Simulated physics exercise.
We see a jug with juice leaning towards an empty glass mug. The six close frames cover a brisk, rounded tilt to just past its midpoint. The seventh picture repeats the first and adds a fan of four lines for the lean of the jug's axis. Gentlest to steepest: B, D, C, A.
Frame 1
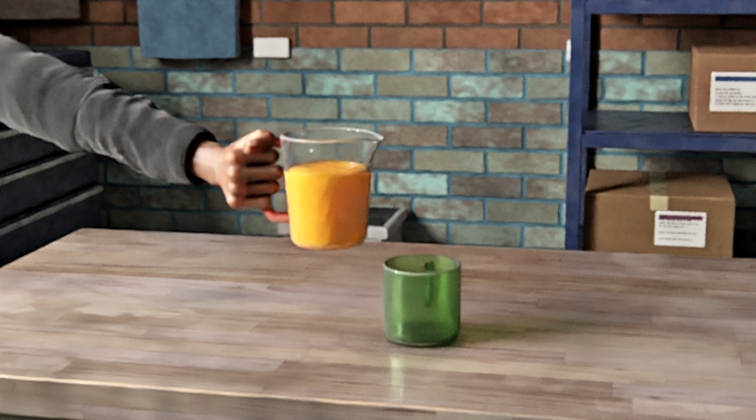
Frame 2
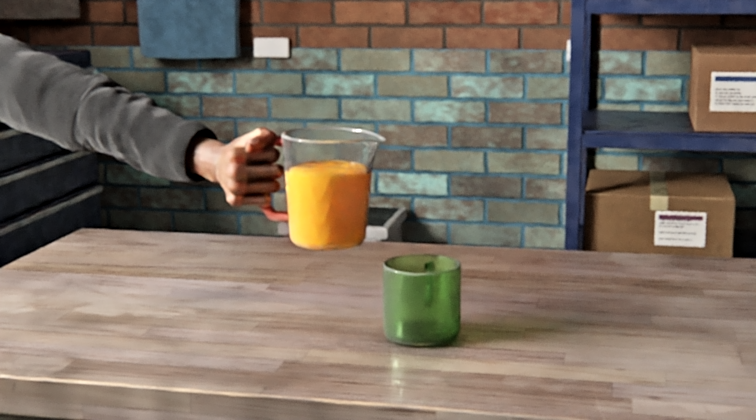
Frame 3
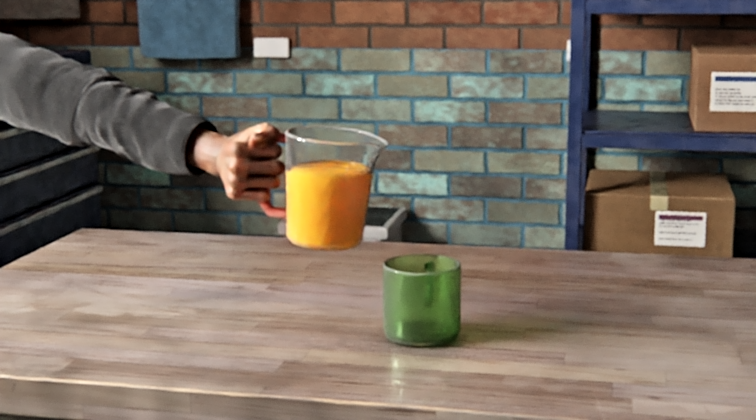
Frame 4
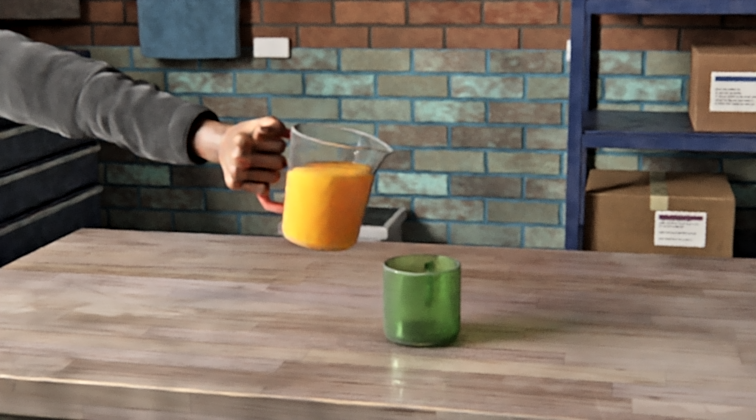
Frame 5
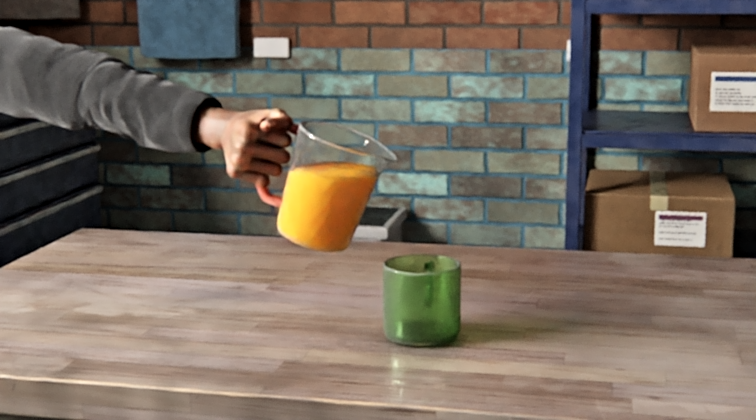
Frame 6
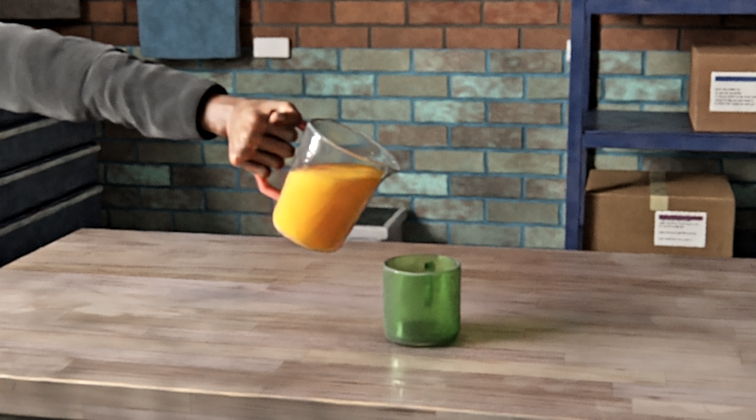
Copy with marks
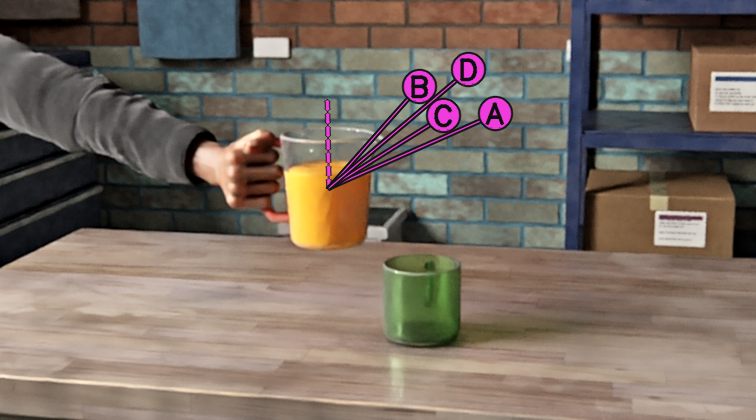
A hand tilts a glass jug of orange juice rightward above an empty green glass mug.
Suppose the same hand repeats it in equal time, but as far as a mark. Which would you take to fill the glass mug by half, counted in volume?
Best: A.
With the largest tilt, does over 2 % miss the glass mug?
No.
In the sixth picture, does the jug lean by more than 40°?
No, it does not.
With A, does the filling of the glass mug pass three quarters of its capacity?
No.
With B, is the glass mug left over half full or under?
Under.
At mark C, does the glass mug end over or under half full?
Under half.
In magenta, A at (480, 120); B at (408, 99); C at (429, 125); D at (455, 80).
With A, the glass mug ends with about 52 % of what it can hold.
With B, the glass mug ends with about 7 % of what it can hold.
With C, the glass mug ends with about 33 % of what it can hold.
With D, the glass mug ends with about 18 % of what it can hold.
